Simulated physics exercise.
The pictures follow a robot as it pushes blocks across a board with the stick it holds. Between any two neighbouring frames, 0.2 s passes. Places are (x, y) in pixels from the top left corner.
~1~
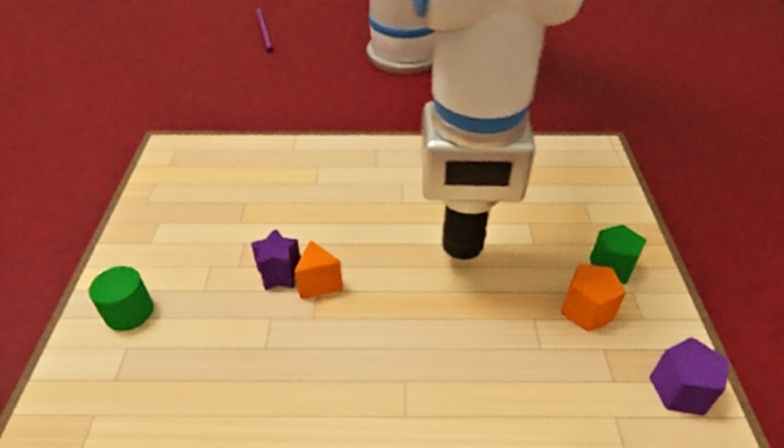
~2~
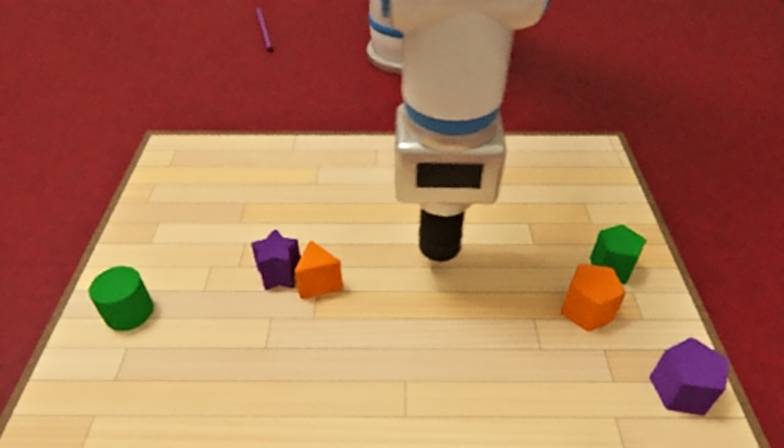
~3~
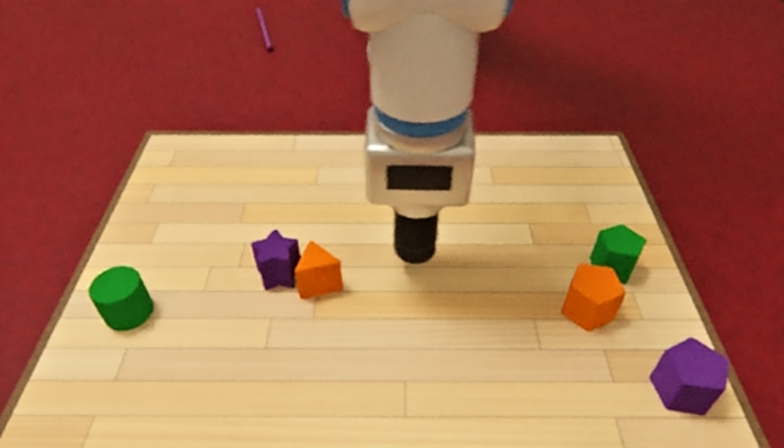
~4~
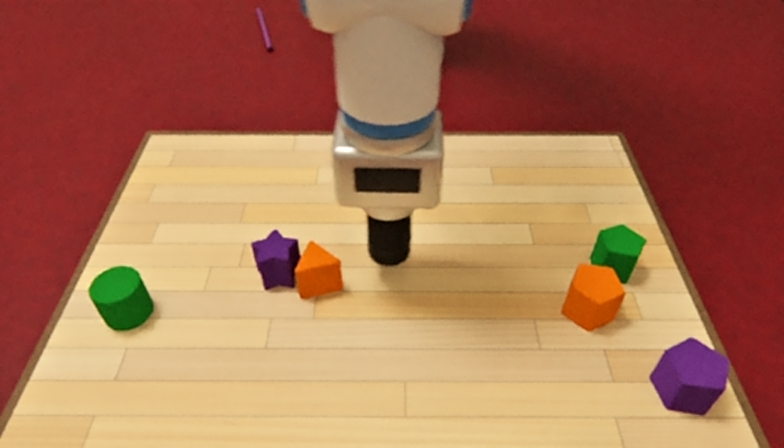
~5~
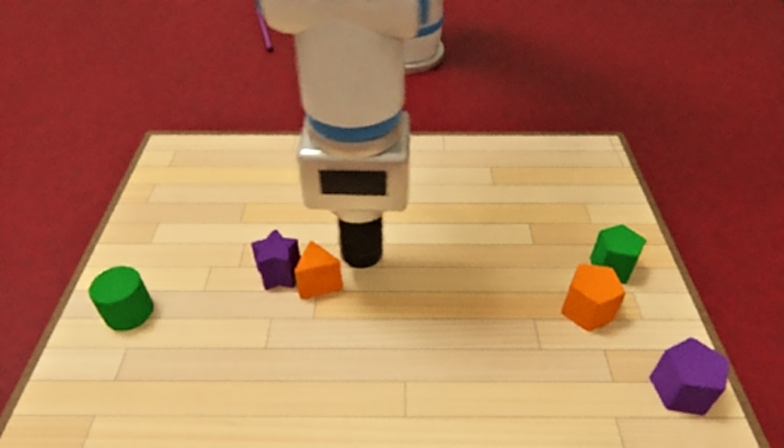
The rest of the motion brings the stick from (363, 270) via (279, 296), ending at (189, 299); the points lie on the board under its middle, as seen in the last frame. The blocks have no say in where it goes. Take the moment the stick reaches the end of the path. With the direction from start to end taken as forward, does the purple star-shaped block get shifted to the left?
No, it doesn't check out.
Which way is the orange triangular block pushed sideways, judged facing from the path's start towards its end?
Moves left.
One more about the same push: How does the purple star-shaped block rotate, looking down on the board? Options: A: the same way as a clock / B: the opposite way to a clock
I choose A.
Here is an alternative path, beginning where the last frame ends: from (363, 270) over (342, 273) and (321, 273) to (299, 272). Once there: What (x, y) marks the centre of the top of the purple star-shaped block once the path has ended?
The point I'd pick in the picture is (247, 246).
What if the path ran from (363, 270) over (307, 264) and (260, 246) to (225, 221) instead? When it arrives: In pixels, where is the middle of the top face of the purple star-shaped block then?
At the end it should sit near (234, 245).
On the path given first. One third of the way, stick (306, 273); purple star-shaped block (261, 245), turned 40° clockwise; orange triangular block (267, 271), turned 30° clockwise.
Two thirds of the way, stick (244, 281); purple star-shaped block (233, 239); orange triangular block (203, 284).
At the end, stick (183, 282); green circle unmoved; purple star-shaped block (224, 240), turned 160° clockwise; orange triangular block (149, 296), turned 15° anticlockwise.
